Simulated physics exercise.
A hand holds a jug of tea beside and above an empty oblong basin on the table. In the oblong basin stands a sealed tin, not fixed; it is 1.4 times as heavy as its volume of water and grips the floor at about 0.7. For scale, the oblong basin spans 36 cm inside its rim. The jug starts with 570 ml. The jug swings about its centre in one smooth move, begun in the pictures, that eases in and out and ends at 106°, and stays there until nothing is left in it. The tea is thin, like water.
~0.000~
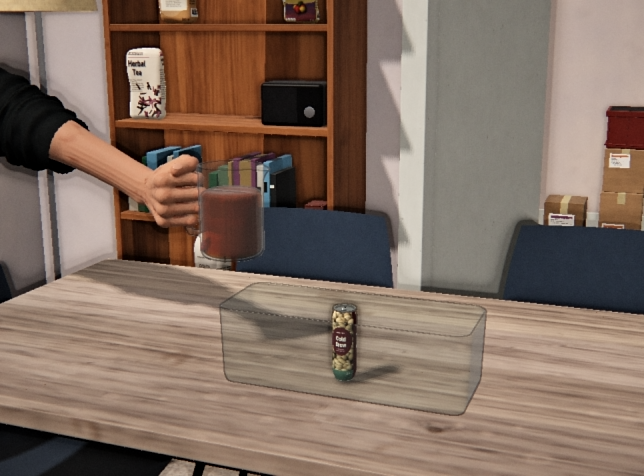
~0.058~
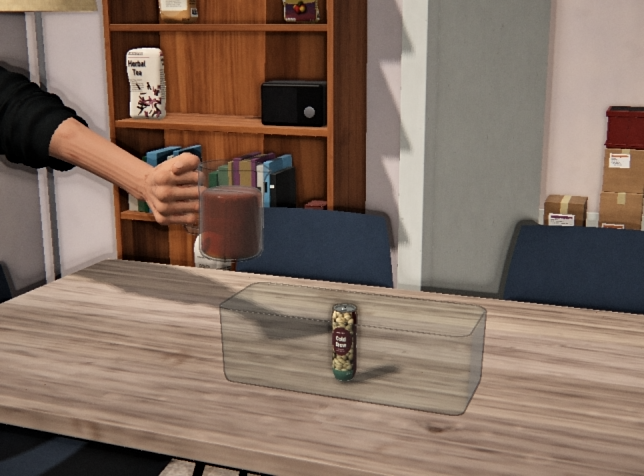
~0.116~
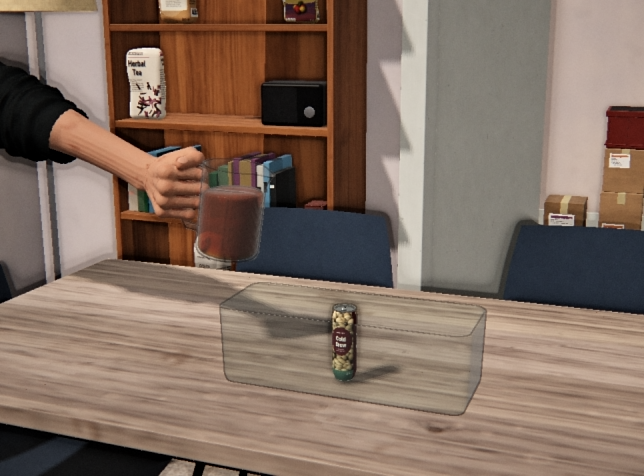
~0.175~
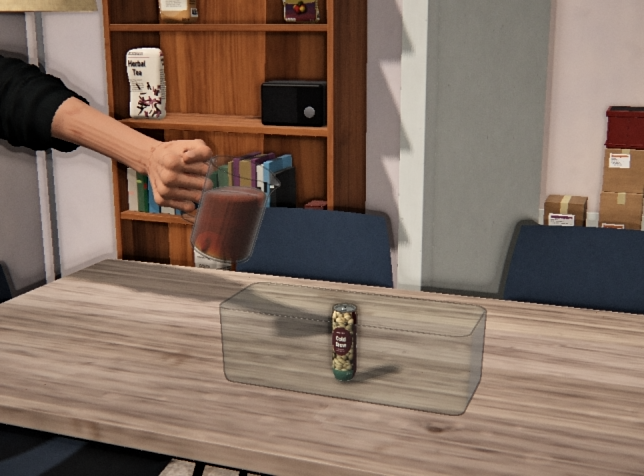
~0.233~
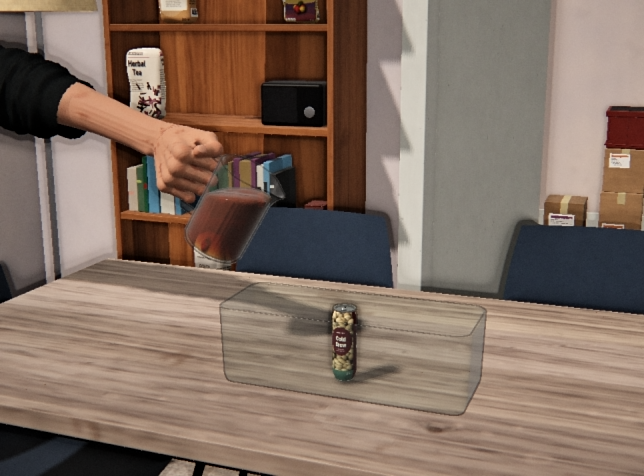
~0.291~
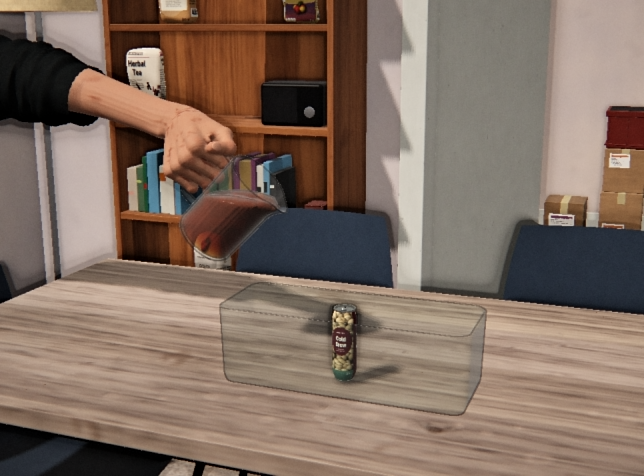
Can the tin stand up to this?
It remains upright.
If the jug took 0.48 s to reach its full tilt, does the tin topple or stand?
Then it remains upright.
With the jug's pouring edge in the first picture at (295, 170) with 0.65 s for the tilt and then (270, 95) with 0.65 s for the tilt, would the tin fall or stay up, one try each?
First it topples; then it goes over.
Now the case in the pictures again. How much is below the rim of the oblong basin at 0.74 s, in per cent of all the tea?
Near 62 in a hundred.
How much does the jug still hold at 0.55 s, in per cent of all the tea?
Near 66 in a hundred.
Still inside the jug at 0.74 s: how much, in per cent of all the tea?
About 20 per cent.
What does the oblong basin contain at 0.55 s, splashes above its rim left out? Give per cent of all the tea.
About 12 per cent.
By 0.55 s the tilt is 100° and 66 per cent is still to pour; the tin stands where it began.
By 0.74 s the tilt is 106° and 20 per cent is still to pour; the tin stands where it began.
By 0.94 s the tilt is 106° and 4 per cent is still to pour; the tin stands where it began.
By 1.15 s the tilt is 106° and 0 per cent is still to pour; the tin stands where it began.
At rest the tin stands where it began.
